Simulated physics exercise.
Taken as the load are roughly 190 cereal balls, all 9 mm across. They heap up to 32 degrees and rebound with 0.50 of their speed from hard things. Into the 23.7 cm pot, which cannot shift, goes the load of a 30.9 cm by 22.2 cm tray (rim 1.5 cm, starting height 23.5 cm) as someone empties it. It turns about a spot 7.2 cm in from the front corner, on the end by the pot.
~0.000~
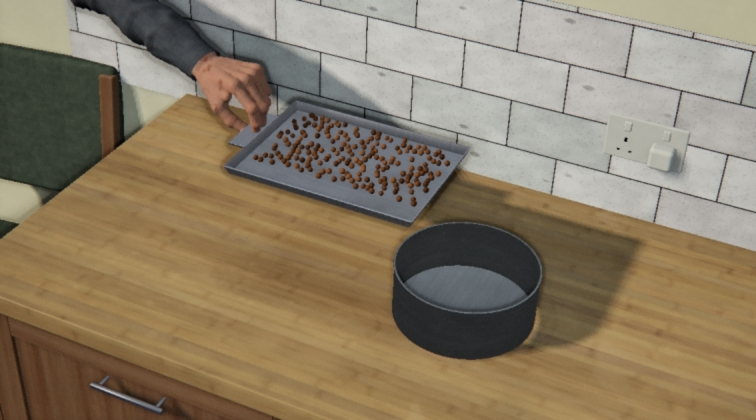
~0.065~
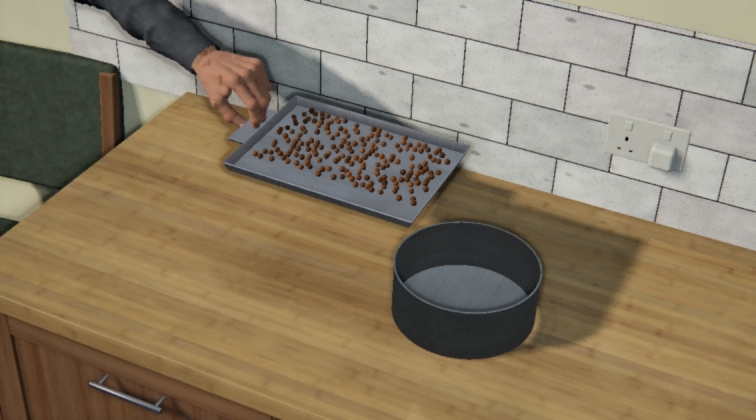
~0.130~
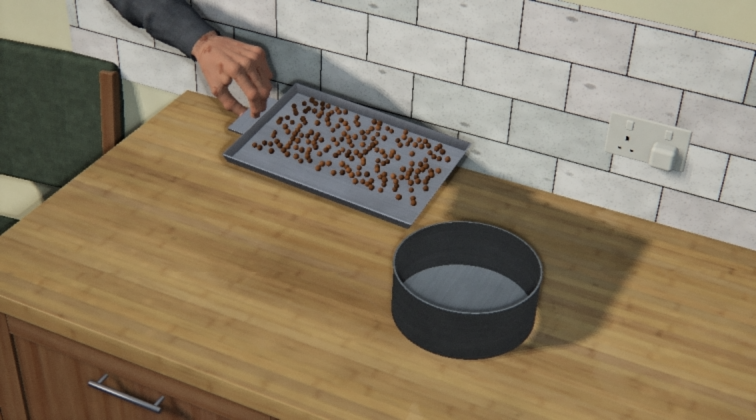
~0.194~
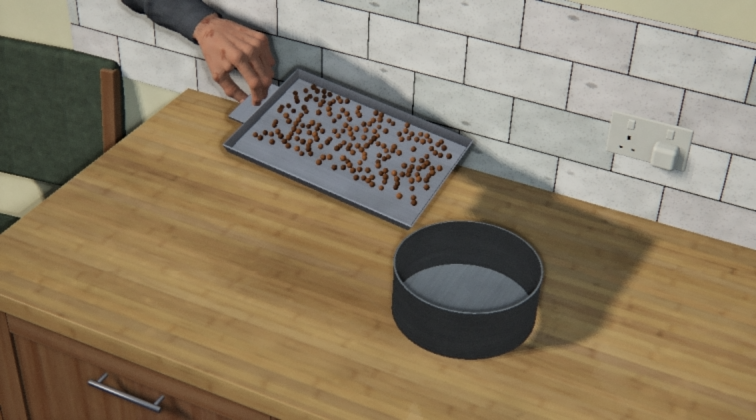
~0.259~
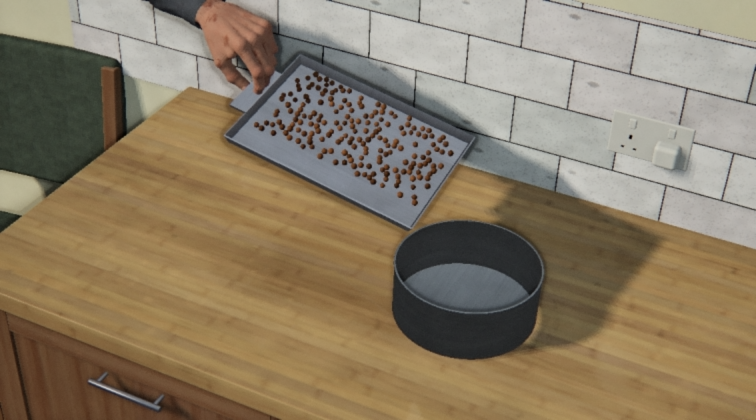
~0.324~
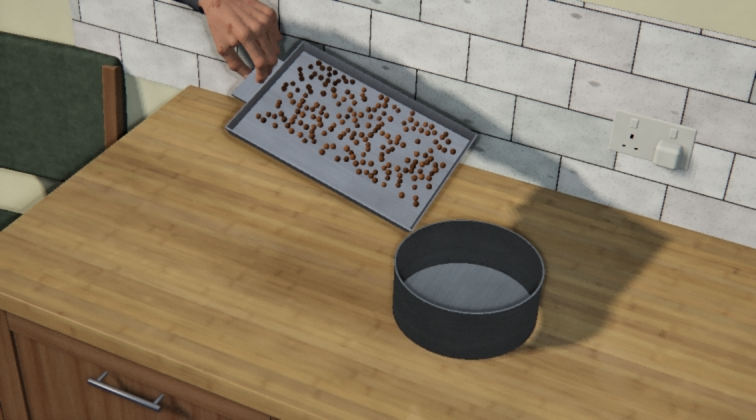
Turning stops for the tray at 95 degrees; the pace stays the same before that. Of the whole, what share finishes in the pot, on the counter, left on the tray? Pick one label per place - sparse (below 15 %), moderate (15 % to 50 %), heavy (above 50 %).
Pot: Moderate; counter: Heavy; tray: Sparse.
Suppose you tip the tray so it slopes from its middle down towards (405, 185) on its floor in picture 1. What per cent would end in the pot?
Around 90 percent of them.
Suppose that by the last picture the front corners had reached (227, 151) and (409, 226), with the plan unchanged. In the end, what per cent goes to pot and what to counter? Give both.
In the pot: 5 per cent; on the counter: 95 per cent.
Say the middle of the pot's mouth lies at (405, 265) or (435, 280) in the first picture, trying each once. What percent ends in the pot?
70 % and 95 %.
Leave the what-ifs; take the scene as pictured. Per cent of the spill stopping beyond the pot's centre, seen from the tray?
Share past the middle: Roughly 40 percent.
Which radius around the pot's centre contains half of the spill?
18 cm.
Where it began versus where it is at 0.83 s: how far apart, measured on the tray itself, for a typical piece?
Around 16 centimetres.
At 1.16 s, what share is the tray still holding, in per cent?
Estimate: Near 55 in a hundred.
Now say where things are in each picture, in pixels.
In the first picture, tray tilt 0 degrees, front corners at (229, 165) and (410, 219); middle of the pieces at (352, 154); pot at (468, 265).
In the second picture, tray tilt 1 degrees, front corners at (228, 162) and (409, 219); middle of the pieces at (352, 152).
In the third picture, tray tilt 5 degrees, front corners at (228, 154) and (409, 221), lowest corner right front; middle of the pieces at (352, 146).
In the fourth picture, tray tilt 10 degrees, front corners at (228, 144) and (410, 223), lowest corner right front; middle of the pieces at (353, 138).
In the fifth picture, tray tilt 14 degrees, front corners at (229, 135) and (410, 224), lowest corner right front; middle of the pieces at (355, 131).
In the sixth picture, tray tilt 19 degrees, front corners at (231, 126) and (410, 226), lowest corner right front; middle of the pieces at (357, 126); pot at (469, 264). Its pace works out near 70 degrees a second.
After 0.83 s, tilt 55 degrees; the tray holds 90 %, the pot 0 %.
Then, at 1.16 s, tilt 79 degrees; the tray holds 55 %, the pot 5 %.
After 1.59 s, tilt 95 degrees; the tray holds 0 %, the pot 30 %.
In the end, at 2.2 s, pot 30 %, counter 70 %, tray 0 %.
